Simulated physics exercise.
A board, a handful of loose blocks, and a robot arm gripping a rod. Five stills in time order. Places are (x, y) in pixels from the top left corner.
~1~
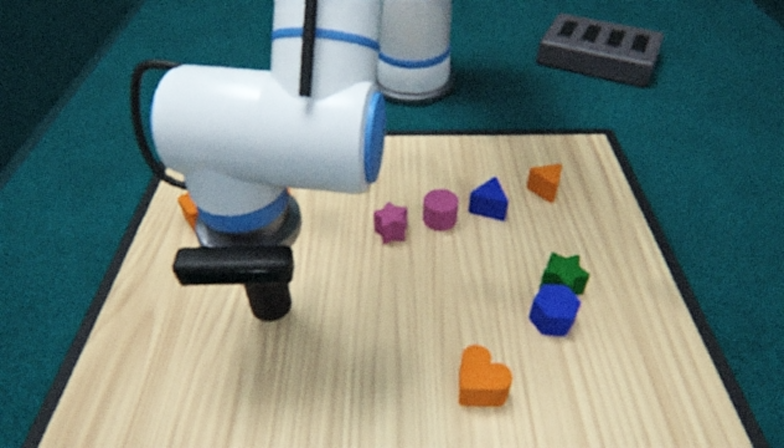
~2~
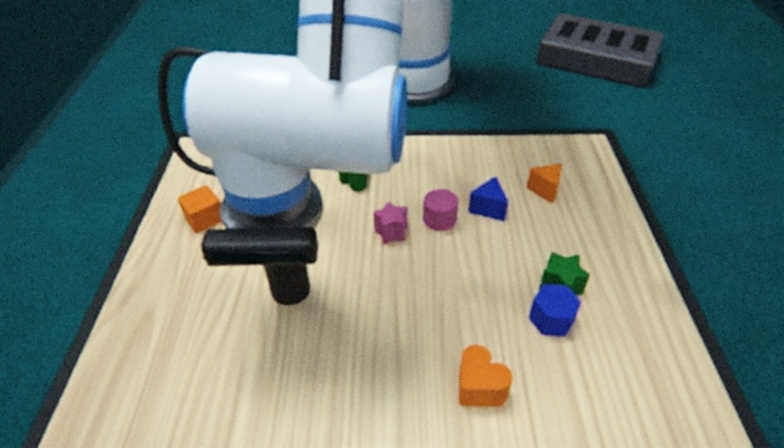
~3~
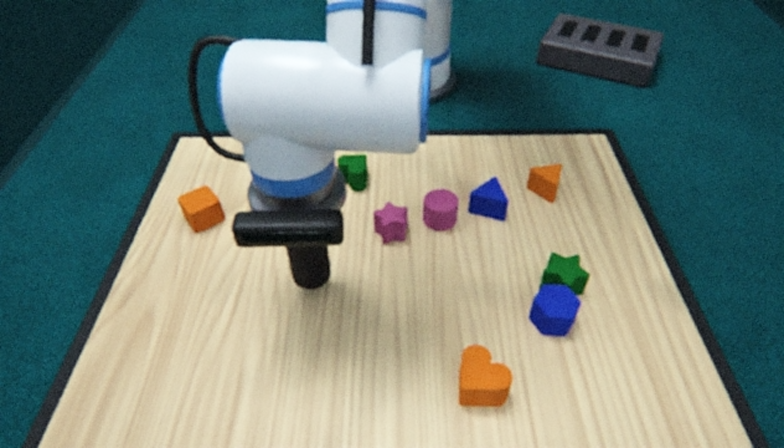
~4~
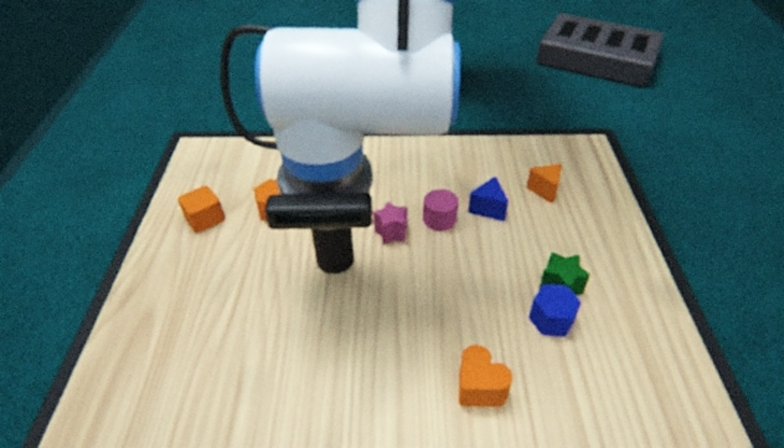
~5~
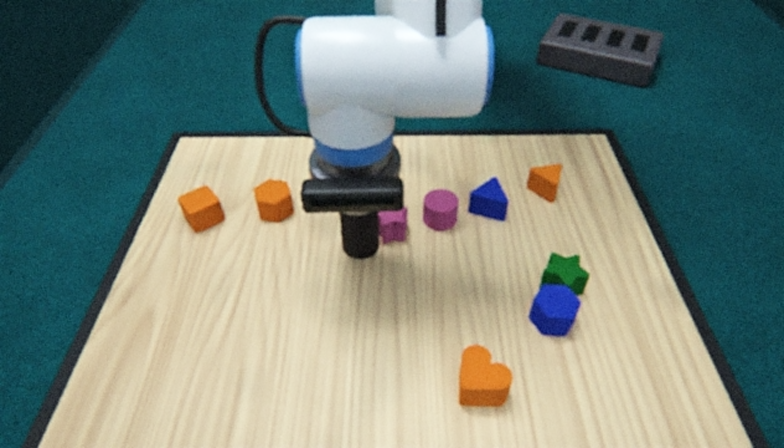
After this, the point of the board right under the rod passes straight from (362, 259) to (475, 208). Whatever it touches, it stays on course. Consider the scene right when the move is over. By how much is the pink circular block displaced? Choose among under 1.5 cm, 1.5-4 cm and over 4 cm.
The move is long, over 4 cm.
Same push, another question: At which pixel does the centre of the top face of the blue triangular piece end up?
The middle of its top is at (510, 182).
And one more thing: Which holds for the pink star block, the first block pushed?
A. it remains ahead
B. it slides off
I choose B.
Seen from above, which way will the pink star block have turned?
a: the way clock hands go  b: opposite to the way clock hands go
b (opposite to the way clock hands go)
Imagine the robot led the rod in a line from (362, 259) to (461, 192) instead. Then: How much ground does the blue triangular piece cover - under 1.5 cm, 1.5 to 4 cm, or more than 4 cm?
The answer is 1.5 to 4 cm.
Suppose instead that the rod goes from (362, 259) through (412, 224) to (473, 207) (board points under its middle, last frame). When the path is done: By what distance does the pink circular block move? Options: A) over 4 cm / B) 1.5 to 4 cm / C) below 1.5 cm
I choose A.
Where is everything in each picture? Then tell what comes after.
Rod tip at (272, 305); block tops, pink star block at (391, 213); pink circular block at (441, 200); blue triangular piece at (492, 190); orange triangular piece at (550, 172), in the first frame.
Rod at (291, 290); blocks unchanged, in the second frame.
Rod at (312, 275); blocks unchanged, in the third frame.
Rod at (335, 260); blocks unchanged, in the fourth frame.
Rod at (361, 246); pink star block at (391, 213); pink circular block at (441, 200); blue triangular piece at (492, 190); orange triangular piece at (550, 172), in the fifth frame.
What follows on the original path. One third of the way, rod at (403, 228); pink star block at (405, 200), turned 55° anticlockwise.
Two thirds of the way, rod at (442, 211); pink star block at (413, 192), turned 105° anticlockwise; pink circular block at (462, 186); blue triangular piece at (500, 187), turned 25° clockwise.
At the end, rod at (477, 195); pink star block at (413, 192), turned 105° anticlockwise; pink circular block at (483, 168); blue triangular piece at (510, 182), turned 85° clockwise; orange triangular piece in place.
